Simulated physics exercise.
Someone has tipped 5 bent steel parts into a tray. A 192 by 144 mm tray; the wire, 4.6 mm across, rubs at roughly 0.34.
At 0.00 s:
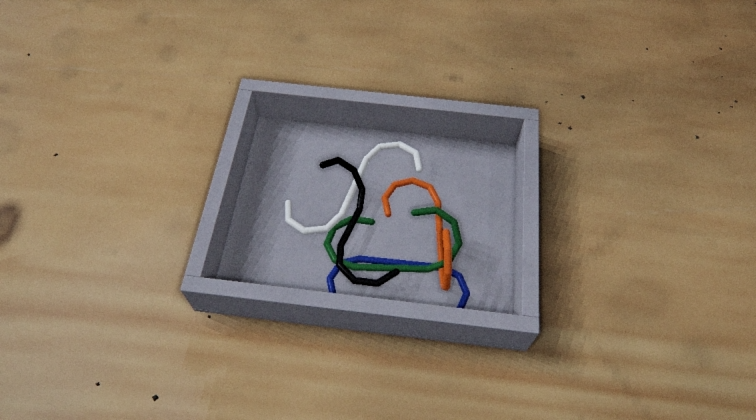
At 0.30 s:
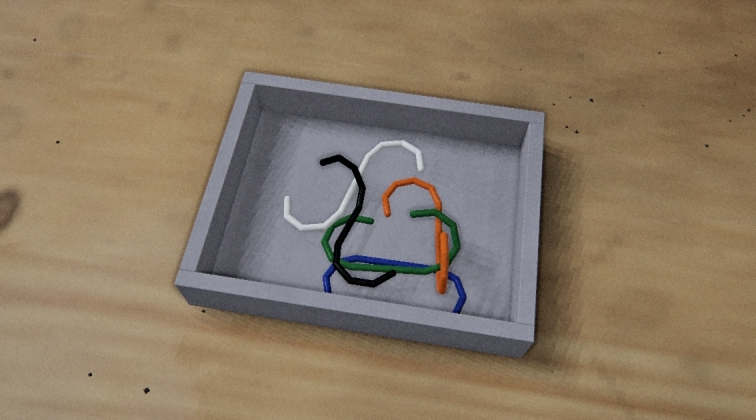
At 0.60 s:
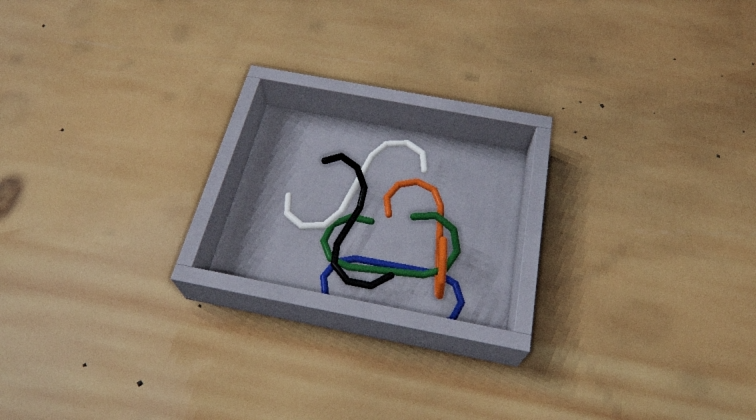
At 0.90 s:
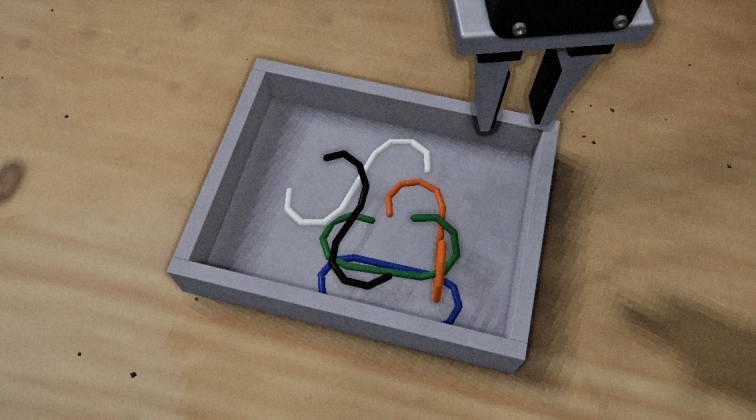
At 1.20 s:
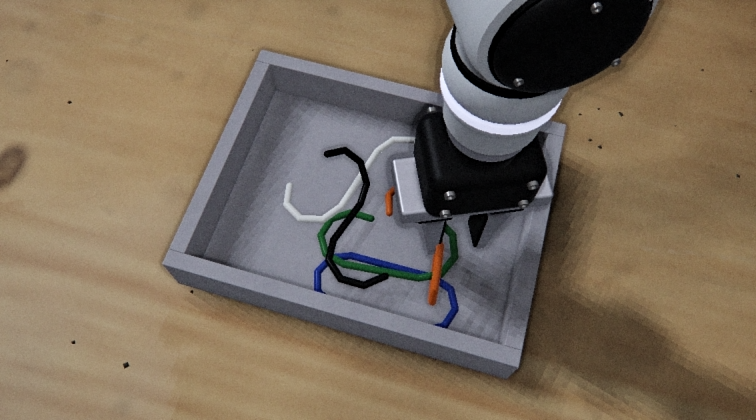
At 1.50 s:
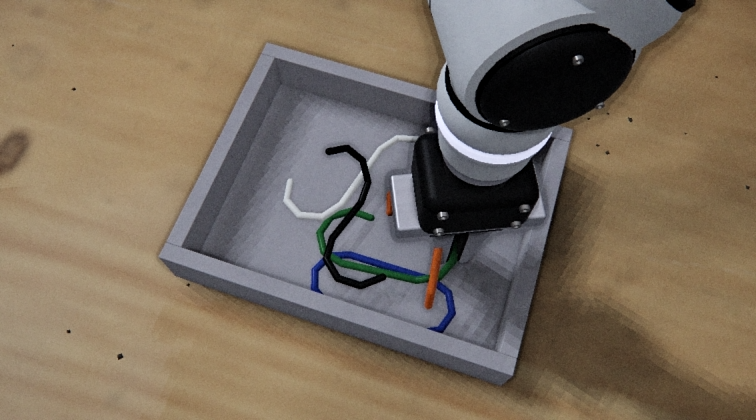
A robot arm lowers its gripper into a gray tray and closes on the green hook.
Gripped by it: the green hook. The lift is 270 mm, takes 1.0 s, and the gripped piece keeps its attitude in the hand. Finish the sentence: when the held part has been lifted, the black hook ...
... dangles from it.
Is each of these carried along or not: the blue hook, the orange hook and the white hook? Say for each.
As I see it, the blue hook is left in place, the orange hook rides along and the white hook is left in place.
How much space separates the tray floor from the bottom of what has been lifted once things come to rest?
Roughly 190 mm above the tray floor.
By 1.80 s, lowest point more than 20 mm over the tray floor, black hook 62 mm, green hook 58 mm.
By 2.05 s, lowest point more than 20 mm over the tray floor, black hook 162 mm, green hook 158 mm, orange hook 79 mm.
By 2.50 s, lowest point more than 20 mm over the tray floor, black hook 276 mm, green hook 272 mm, orange hook 191 mm.
Finally, hanging black hook 276 mm, green hook 272 mm, orange hook 190 mm; the other 2 are down.
